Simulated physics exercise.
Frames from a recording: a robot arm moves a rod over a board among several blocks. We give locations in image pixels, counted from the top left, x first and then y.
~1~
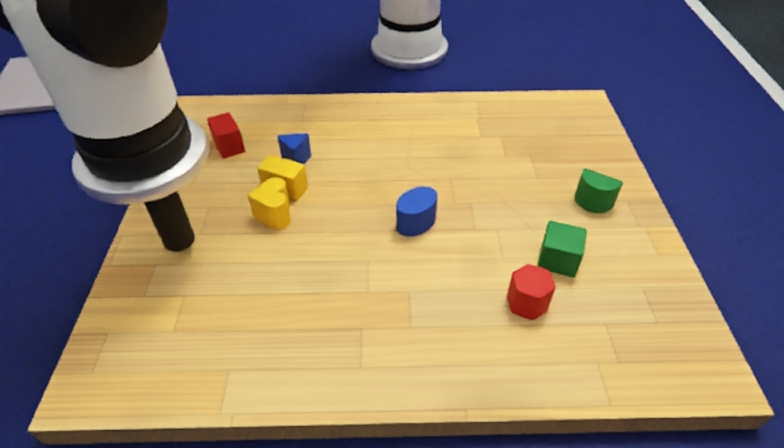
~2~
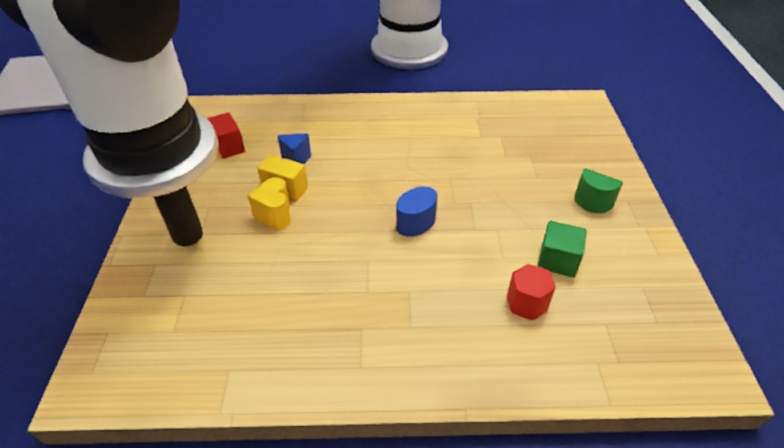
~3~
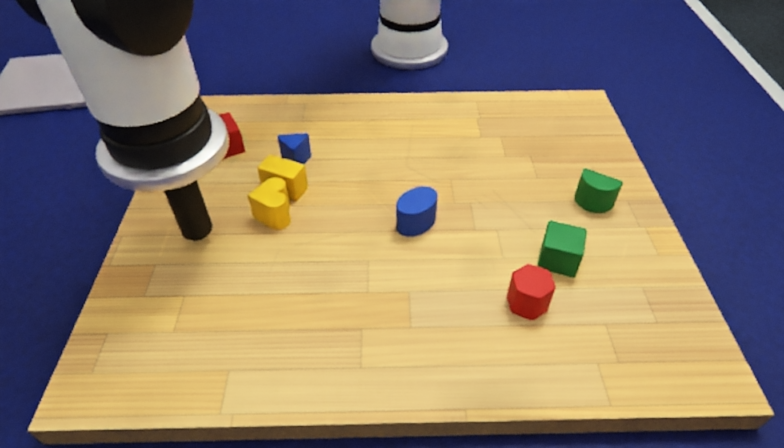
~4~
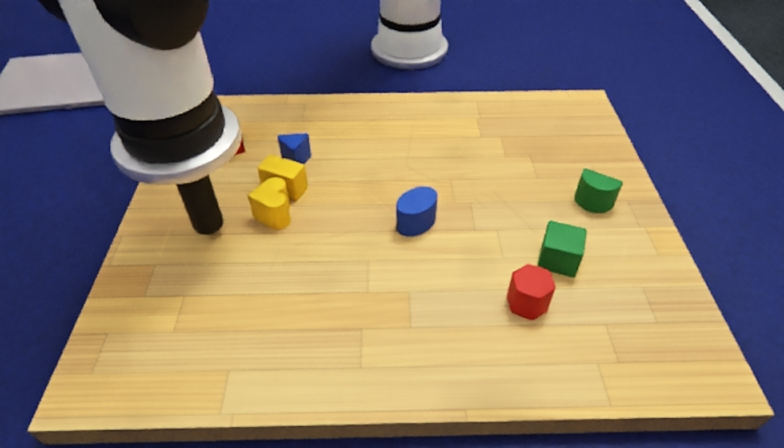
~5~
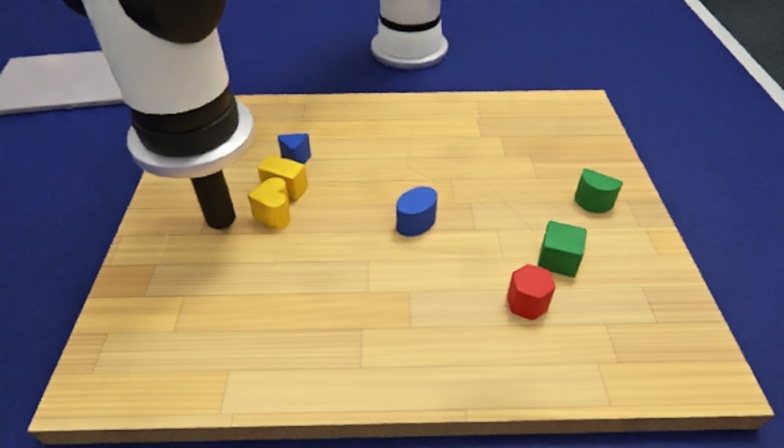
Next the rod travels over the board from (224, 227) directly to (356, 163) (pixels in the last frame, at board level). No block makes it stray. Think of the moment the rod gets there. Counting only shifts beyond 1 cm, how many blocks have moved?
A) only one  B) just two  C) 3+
I choose C.
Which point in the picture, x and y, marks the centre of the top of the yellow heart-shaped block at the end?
(305, 188)
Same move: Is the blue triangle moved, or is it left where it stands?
It will be nudged away from its spot.
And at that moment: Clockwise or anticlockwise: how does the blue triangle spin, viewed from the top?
Overhead view: Anti-clockwise.
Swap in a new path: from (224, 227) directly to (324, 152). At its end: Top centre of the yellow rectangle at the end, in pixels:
At pixel (338, 143).
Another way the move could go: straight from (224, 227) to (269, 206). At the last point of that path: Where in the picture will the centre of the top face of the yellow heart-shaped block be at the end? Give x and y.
Around (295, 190).
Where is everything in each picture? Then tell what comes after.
In the first picture, rod's lower end (180, 242); yellow heart-shaped block (270, 192); yellow rectangle (281, 166); blue triangle (293, 139).
In the second picture, rod (188, 237); blocks still.
In the third picture, rod (198, 231); blocks still.
In the fourth picture, rod (209, 225); blocks still.
In the fifth picture, rod (222, 220); yellow heart-shaped block (270, 192); yellow rectangle (281, 166); blue triangle (293, 139).
What follows on the original path. One third of the way, rod (270, 197); yellow heart-shaped block (295, 190), turned 55° clockwise.
Two thirds of the way, rod (315, 175); yellow heart-shaped block (305, 188), turned 100° clockwise; yellow rectangle (312, 143), turned 40° anticlockwise; blue triangle (294, 131), turned 45° anticlockwise.
At the end, rod (356, 156); yellow heart-shaped block (305, 188), turned 100° clockwise; yellow rectangle (316, 139), turned 60° anticlockwise; blue triangle (294, 130), turned 55° anticlockwise.
